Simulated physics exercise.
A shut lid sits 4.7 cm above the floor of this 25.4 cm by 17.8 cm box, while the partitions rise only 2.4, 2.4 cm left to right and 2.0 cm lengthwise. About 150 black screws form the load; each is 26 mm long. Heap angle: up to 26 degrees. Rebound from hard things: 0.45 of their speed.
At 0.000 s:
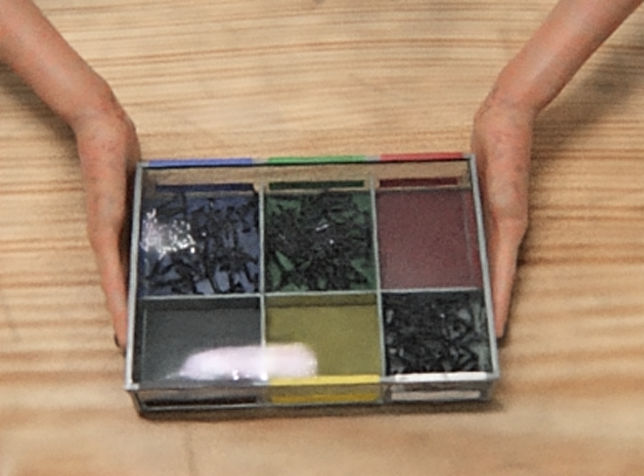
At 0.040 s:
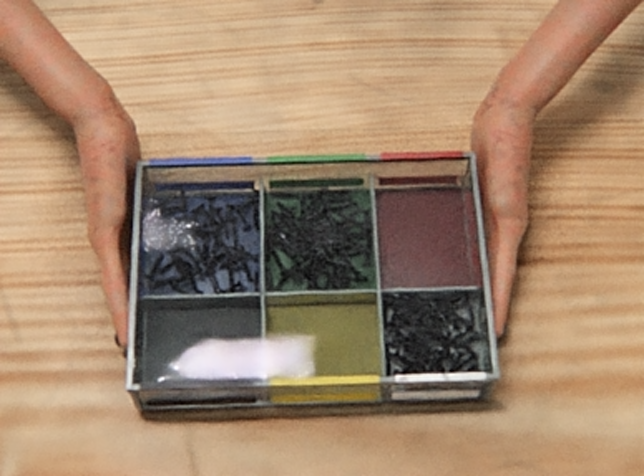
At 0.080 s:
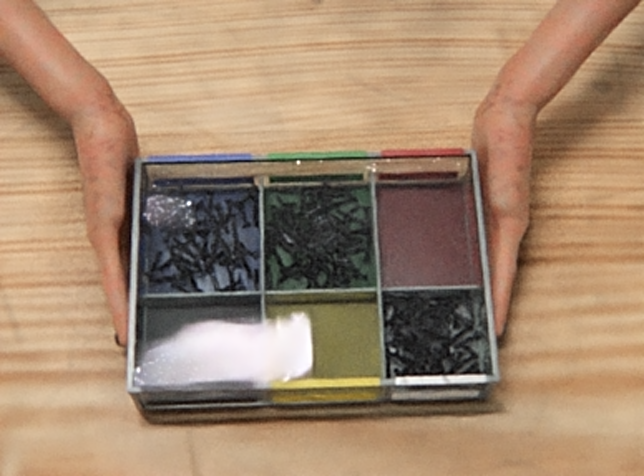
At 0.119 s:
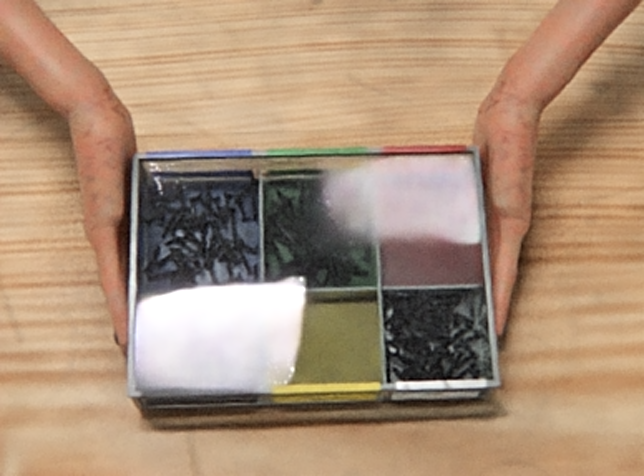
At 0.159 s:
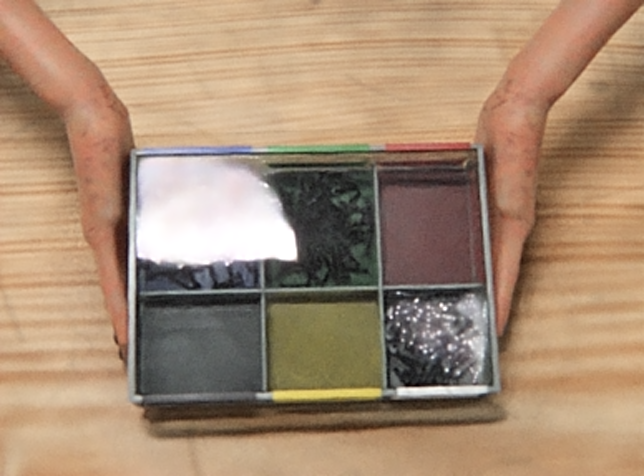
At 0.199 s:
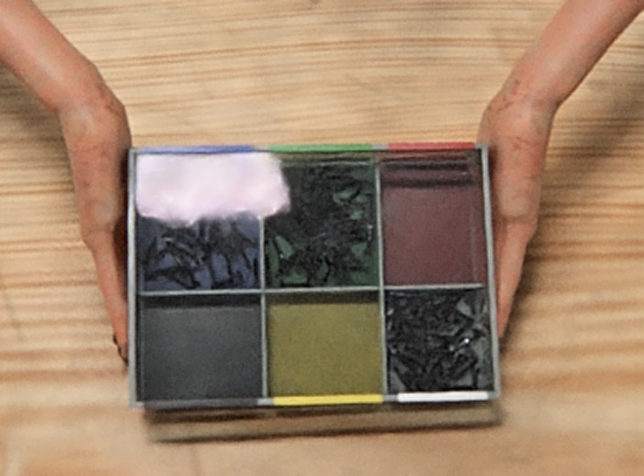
The clip opens on two hands holding a clear-lidded box with six coloured compartments on a wooden table, dark screws heaped in the blue, green and white ones. The hands tilt the box slightly, and bright reflections slide across the lid while the screws stay in their same three compartments.
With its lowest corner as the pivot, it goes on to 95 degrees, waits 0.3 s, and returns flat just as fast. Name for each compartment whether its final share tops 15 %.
Result: Red: Fails to beat the threshold; blue: Fails to beat the threshold; green: Fails to beat the threshold; yellow: Beats the threshold; white: Beats the threshold; black: Beats the threshold.
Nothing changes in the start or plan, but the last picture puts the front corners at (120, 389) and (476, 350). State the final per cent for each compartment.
Each compartment ends with this per cent: Red 0, blue 35, green 0, yellow 0, white 0 and black 60.
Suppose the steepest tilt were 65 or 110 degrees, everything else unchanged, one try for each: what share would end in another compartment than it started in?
20 % and 65 %.
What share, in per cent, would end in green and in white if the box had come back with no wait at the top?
Then, in per cent: Green 0, white 40.
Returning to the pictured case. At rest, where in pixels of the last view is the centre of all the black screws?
My guess is close to (363, 366).
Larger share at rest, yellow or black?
That would be the yellow compartment.
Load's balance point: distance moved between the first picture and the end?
8.0 cm or thereabouts.
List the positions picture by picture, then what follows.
In the first picture, box tilt 0 degrees, front corners at (131, 385) and (493, 374); blue 25 %, green 40 %, white 35 %.
In the second picture, box tilt 1 degrees, front corners at (132, 385) and (493, 374).
In the third picture, box tilt 4 degrees, front corners at (133, 388) and (493, 377), lowest corner right front.
In the fourth picture, box tilt 8 degrees, front corners at (134, 392) and (493, 381), lowest corner right front.
In the fifth picture, box tilt 13 degrees, front corners at (134, 397) and (494, 387), lowest corner right front.
In the sixth picture, box tilt 19 degrees, front corners at (135, 403) and (494, 392), lowest corner right front; blue 25 %, green 40 %, white 35 %. Its pace works out near 135 degrees a second.
After 0.99 s, tilt 95 degrees; yellow 35 %, white 40 %, black 20 %.
After 1.51 s, tilt 51 degrees; yellow 35 %, white 40 %, black 20 %.
Then, at 2.10 s, tilt 0 degrees; yellow 35 %, white 40 %, black 20 %.
At rest (2.6 s), red 0 %, blue 0 %, green 0 %, yellow 35 %, white 45 %, black 20 %.
